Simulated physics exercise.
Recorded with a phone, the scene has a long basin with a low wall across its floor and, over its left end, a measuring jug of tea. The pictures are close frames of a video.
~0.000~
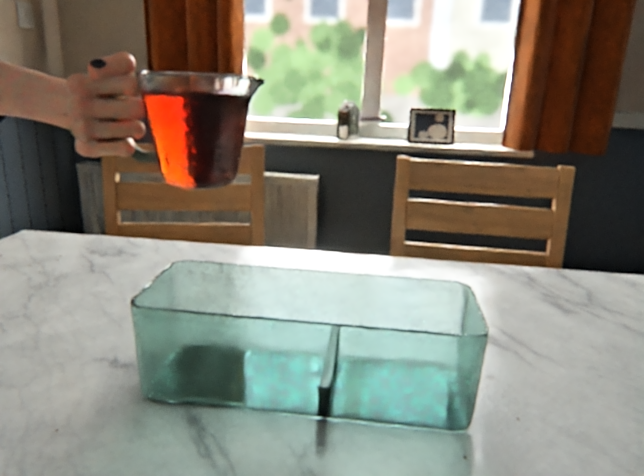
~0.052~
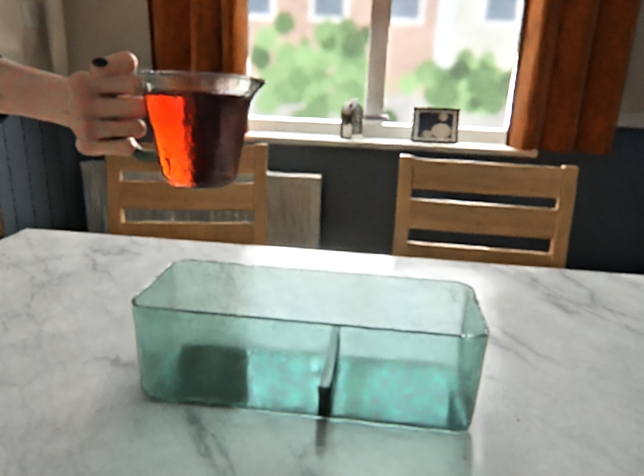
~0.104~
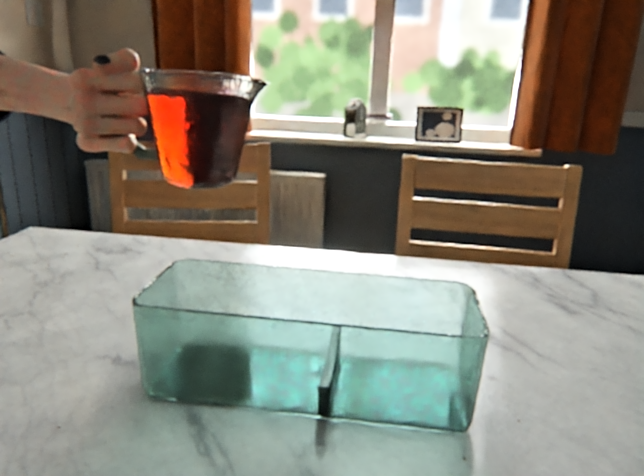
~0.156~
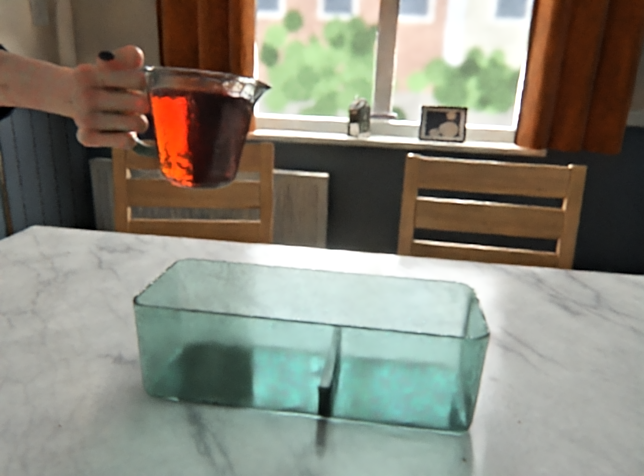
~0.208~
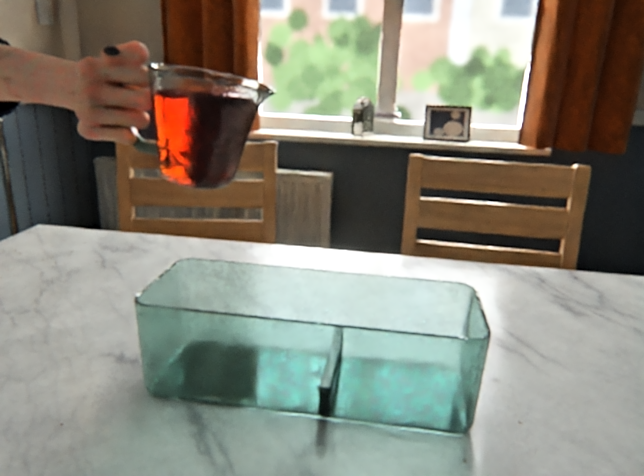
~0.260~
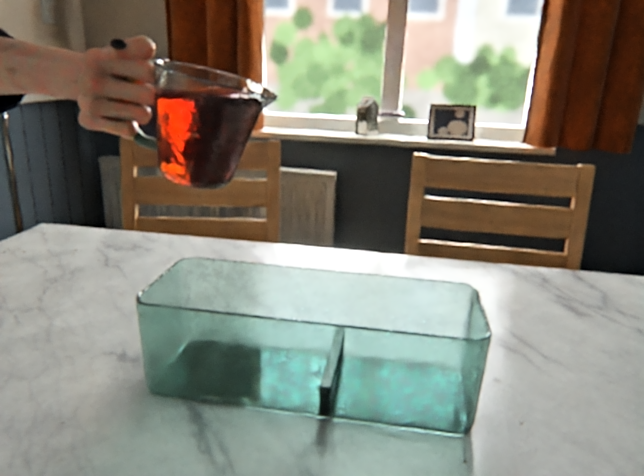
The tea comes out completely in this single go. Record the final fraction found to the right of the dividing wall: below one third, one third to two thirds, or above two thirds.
At least a third, at most two thirds.
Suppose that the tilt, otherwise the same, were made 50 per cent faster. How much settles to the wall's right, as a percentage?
About 30 %.
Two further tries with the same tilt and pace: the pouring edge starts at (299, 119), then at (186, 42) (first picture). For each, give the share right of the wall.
It would come to near 70 per cent, and then near 15 per cent.
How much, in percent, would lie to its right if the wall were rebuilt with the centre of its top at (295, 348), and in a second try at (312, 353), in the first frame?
Around 85 per cent for the first, around 70 per cent for the second.
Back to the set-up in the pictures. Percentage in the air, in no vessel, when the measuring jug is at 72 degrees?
Something like 25 per cent of it.
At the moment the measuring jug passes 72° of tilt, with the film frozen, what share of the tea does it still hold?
Around 65 in a hundred has not poured out yet.
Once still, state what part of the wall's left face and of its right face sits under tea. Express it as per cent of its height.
Left part: 30 per cent; right part: 40.
A moment on, the measuring jug is tipped part way and 63 per cent is still to pour, 2 is left of the wall and 9 right of it.
Next, the measuring jug is tipped right over and 6 per cent is still to pour, 39 is left of the wall and 42 right of it.
Then the measuring jug is tipped right over and 0 per cent is still to pour, 54 is left of the wall and 43 right of it.
Later the measuring jug is tipped right over and 0 per cent is still to pour, 54 is left of the wall and 44 right of it.
Finally, 54 per cent lies left of the wall, 44 right of it and 2 outside.
